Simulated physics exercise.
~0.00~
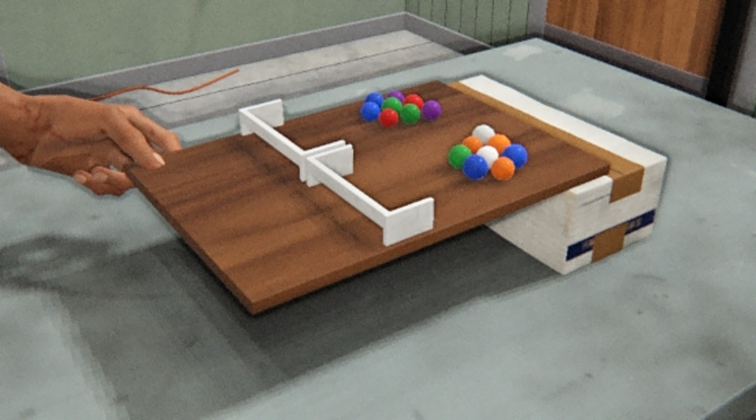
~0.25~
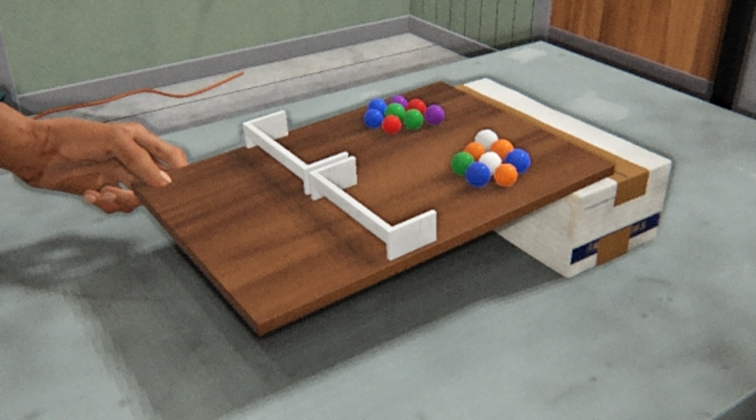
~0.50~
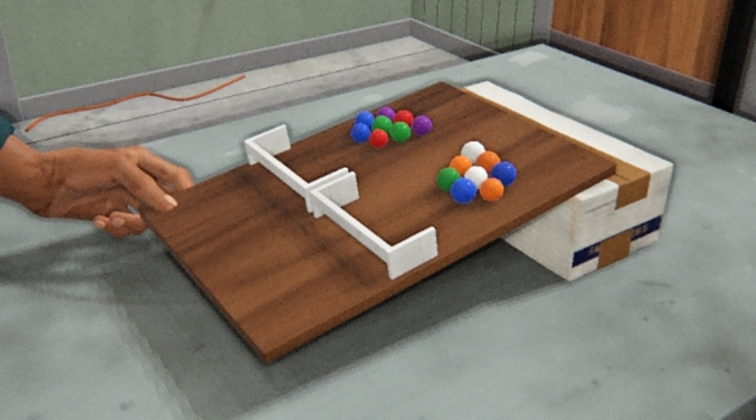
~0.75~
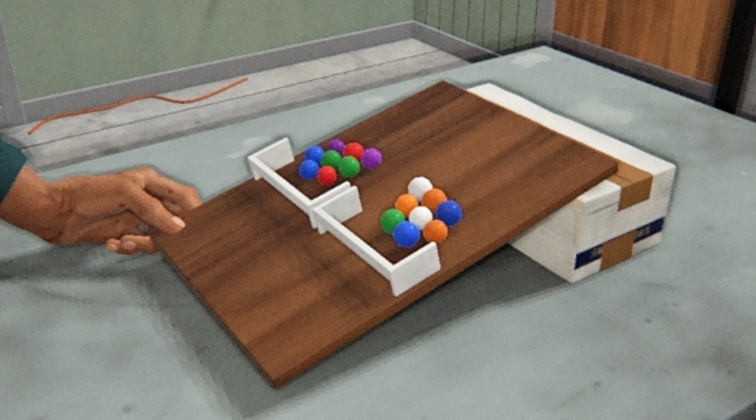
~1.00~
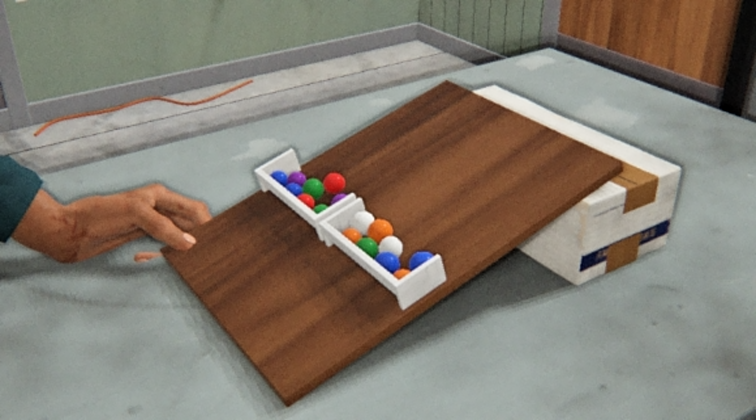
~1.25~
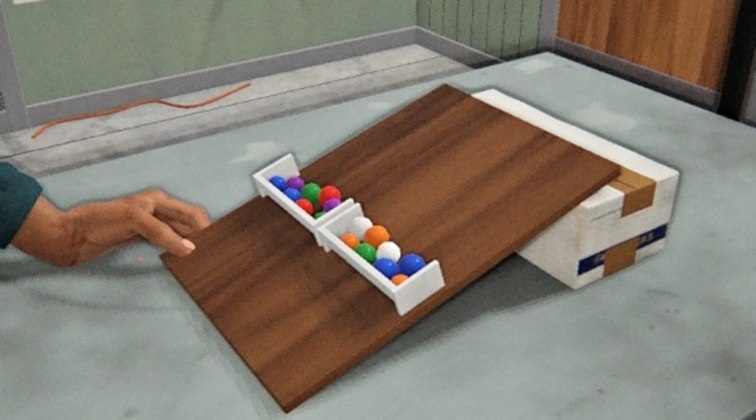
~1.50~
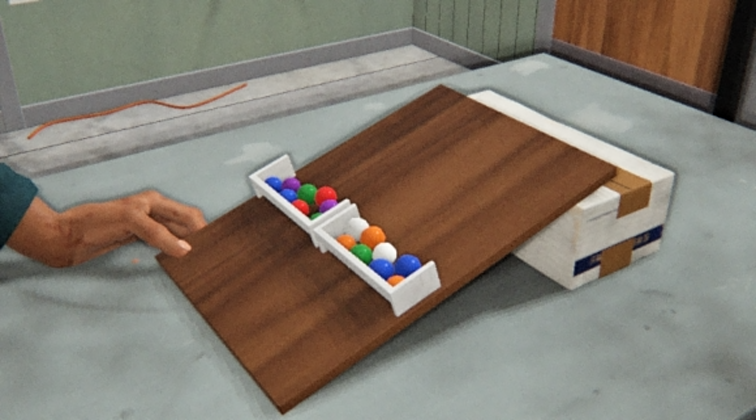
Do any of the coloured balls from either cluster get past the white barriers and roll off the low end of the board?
No, both the nearer and the farther cluster end up held behind the white barriers on the sloping board.
